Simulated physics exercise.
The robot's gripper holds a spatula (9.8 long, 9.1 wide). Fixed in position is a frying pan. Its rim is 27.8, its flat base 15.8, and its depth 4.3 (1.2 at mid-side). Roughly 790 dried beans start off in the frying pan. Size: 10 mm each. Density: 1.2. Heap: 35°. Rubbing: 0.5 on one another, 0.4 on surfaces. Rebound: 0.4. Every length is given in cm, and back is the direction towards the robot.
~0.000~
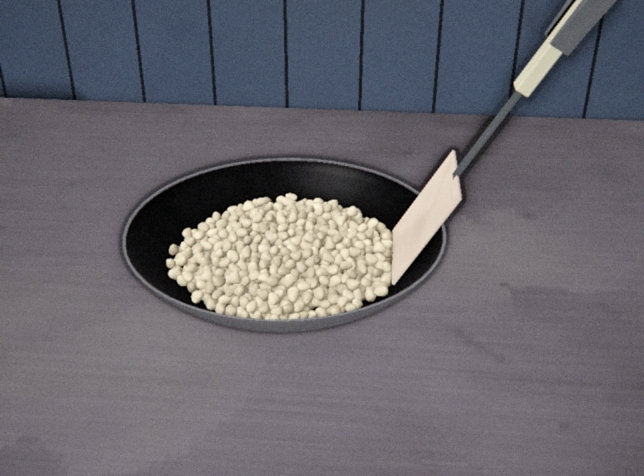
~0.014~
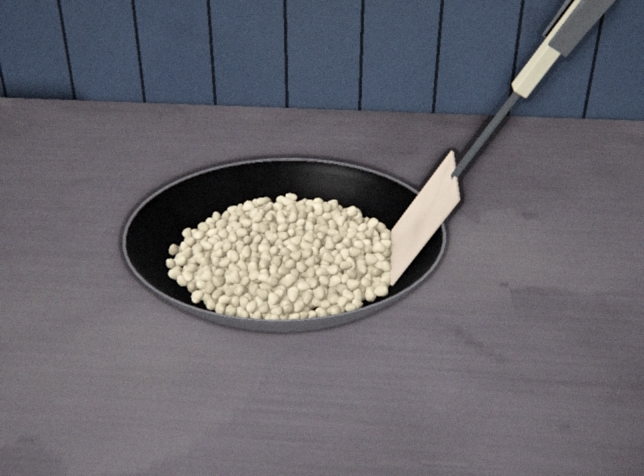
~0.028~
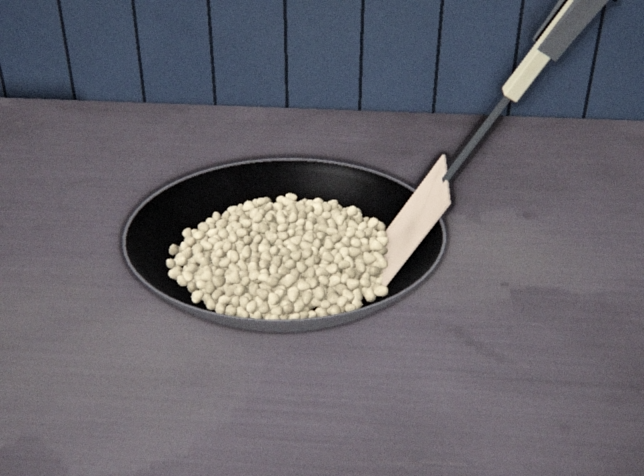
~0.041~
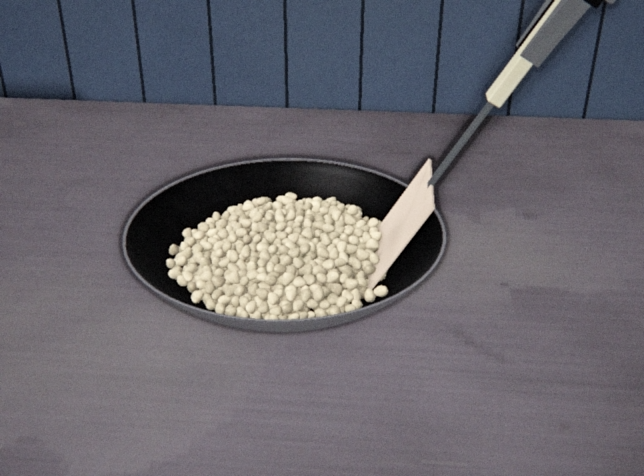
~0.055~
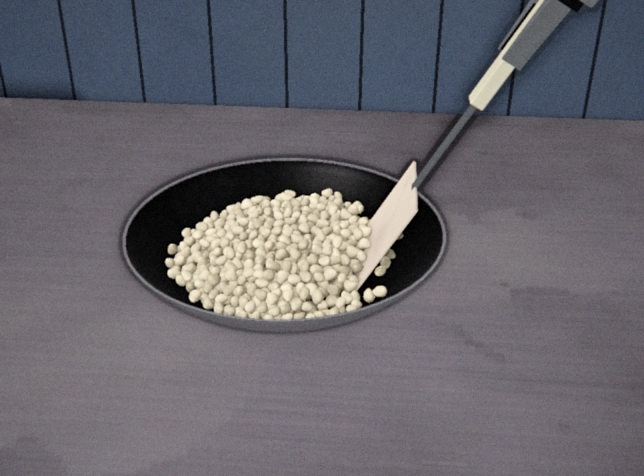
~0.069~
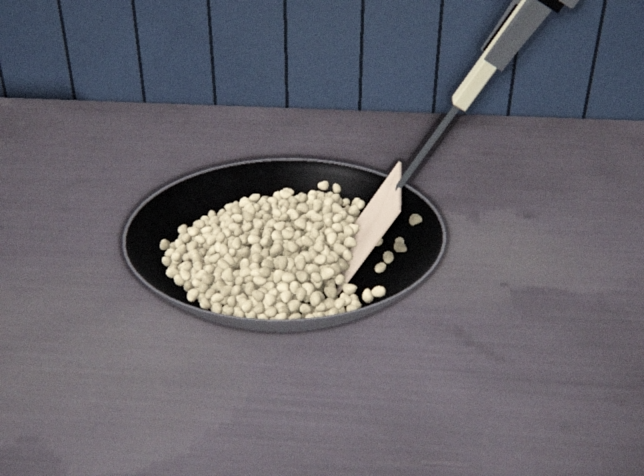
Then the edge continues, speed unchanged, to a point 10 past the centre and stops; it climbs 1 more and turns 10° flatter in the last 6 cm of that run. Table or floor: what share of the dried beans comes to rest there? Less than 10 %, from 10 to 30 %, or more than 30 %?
More than 30 %.
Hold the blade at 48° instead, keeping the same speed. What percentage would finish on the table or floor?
Somewhere around 40 per cent would end on the table or floor.
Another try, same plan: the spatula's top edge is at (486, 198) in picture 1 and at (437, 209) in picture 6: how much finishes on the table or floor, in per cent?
Off the vessel, on the table or floor: Some 35 percent.
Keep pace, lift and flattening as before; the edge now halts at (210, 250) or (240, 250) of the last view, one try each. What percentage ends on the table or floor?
I'd say some 10 per cent, then some 0 per cent.
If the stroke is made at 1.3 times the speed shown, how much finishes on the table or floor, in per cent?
45 %.
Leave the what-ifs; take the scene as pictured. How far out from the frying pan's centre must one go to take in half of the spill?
The answer is around 24 cm.
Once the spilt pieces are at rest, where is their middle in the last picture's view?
About (49, 253).
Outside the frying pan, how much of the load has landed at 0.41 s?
Around 40 %.
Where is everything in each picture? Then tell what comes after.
In the first picture, spatula top edge at (457, 173), sloping 60°; upper third of the load around (291, 247), from x 170 to 390, top at y 200; 792 in the frying pan.
In the second picture, spatula top edge at (456, 174), sloping 60°; upper third of the load around (291, 247), from x 170 to 385, top at y 200.
In the third picture, spatula top edge at (447, 177), sloping 60°; upper third of the load around (291, 246), from x 170 to 385, top at y 200.
In the fourth picture, spatula top edge at (432, 182), sloping 60°; upper third of the load around (292, 244), from x 170 to 385, top at y 195.
In the fifth picture, spatula top edge at (416, 184), sloping 60°; upper third of the load around (293, 241), from x 170 to 395, top at y 195.
In the sixth picture, spatula top edge at (400, 185), sloping 60°; upper third of the load around (288, 238), from x 165 to 415, top at y 185; 792 in the frying pan.
By 0.12 s, sloping 60°, highest piece 10 above the table; 790 in the frying pan, 2 on the blade or in flight.
By 0.18 s, sloping 57°, highest piece 13 above the table; 789 in the frying pan, 3 on the blade or in flight.
By 0.41 s, sloping 50°, highest piece 5 above the table; 476 in the frying pan, 304 on the table or floor, 12 on the blade or in flight.
By 1.46 s, sloping 50°, highest piece 5 above the table; 476 in the frying pan, 316 on the table or floor.
Final count, 476 in the frying pan, 316 on the table or floor. That is 40 % on the table or floor.
